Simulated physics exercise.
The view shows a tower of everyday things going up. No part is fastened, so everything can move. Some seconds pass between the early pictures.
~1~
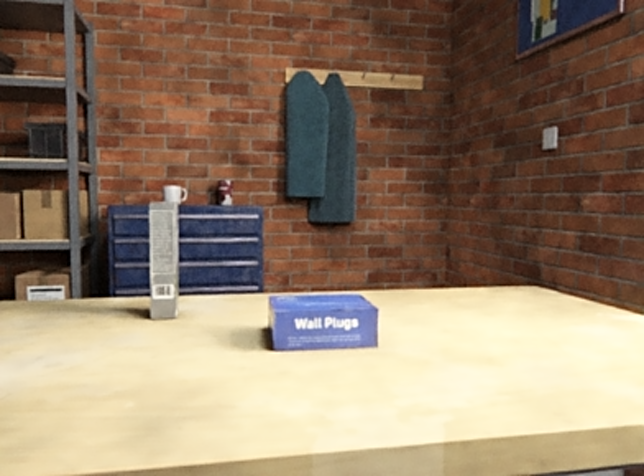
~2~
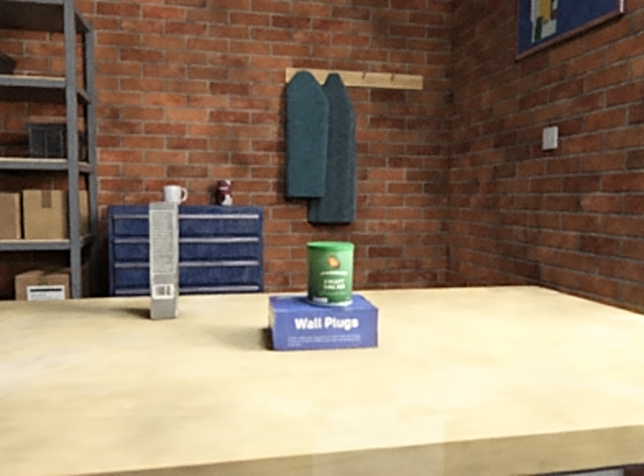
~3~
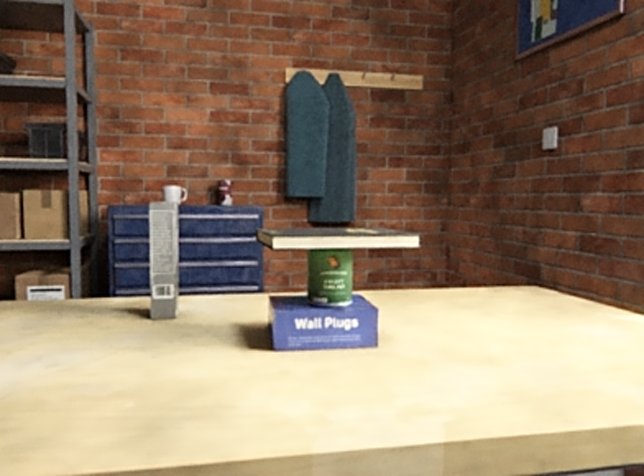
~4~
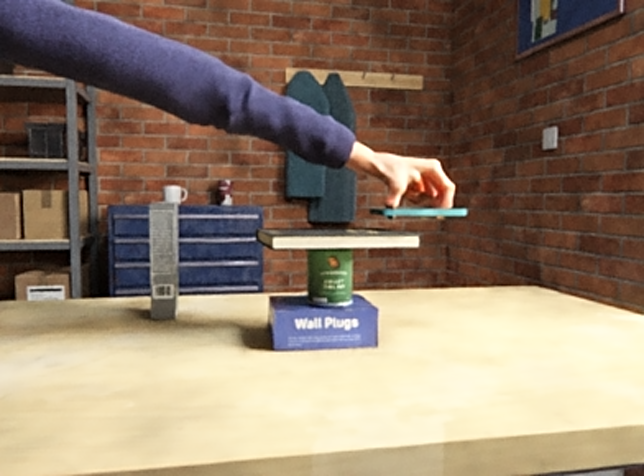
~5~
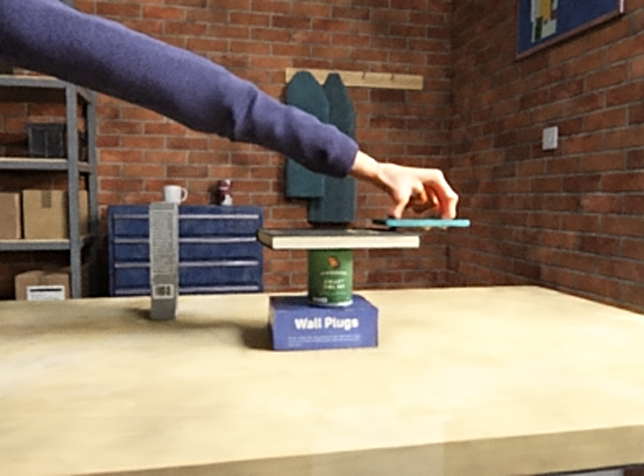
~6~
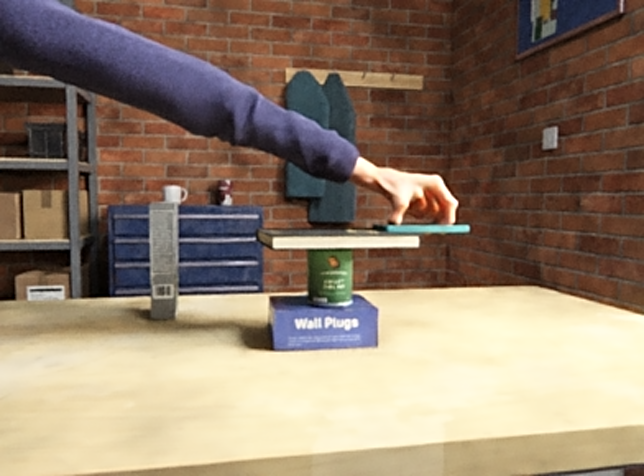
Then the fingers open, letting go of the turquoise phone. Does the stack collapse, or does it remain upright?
Basically the pile is insecure.
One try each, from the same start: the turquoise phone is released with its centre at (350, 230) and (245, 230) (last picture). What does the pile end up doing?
Case 1: Stable. Case 2: Collapse.
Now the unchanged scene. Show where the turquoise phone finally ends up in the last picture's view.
End spot: Near (484, 339).
Then, 0.30 s later than the last frame, turquoise phone now fallen.
Then, 0.50 s later than the last frame, things are still on the move.
When it is over, fallen, turquoise phone; the other 4 as before. End places, in pixels of the last picture, turquoise phone near (484, 339). The pile comes apart.
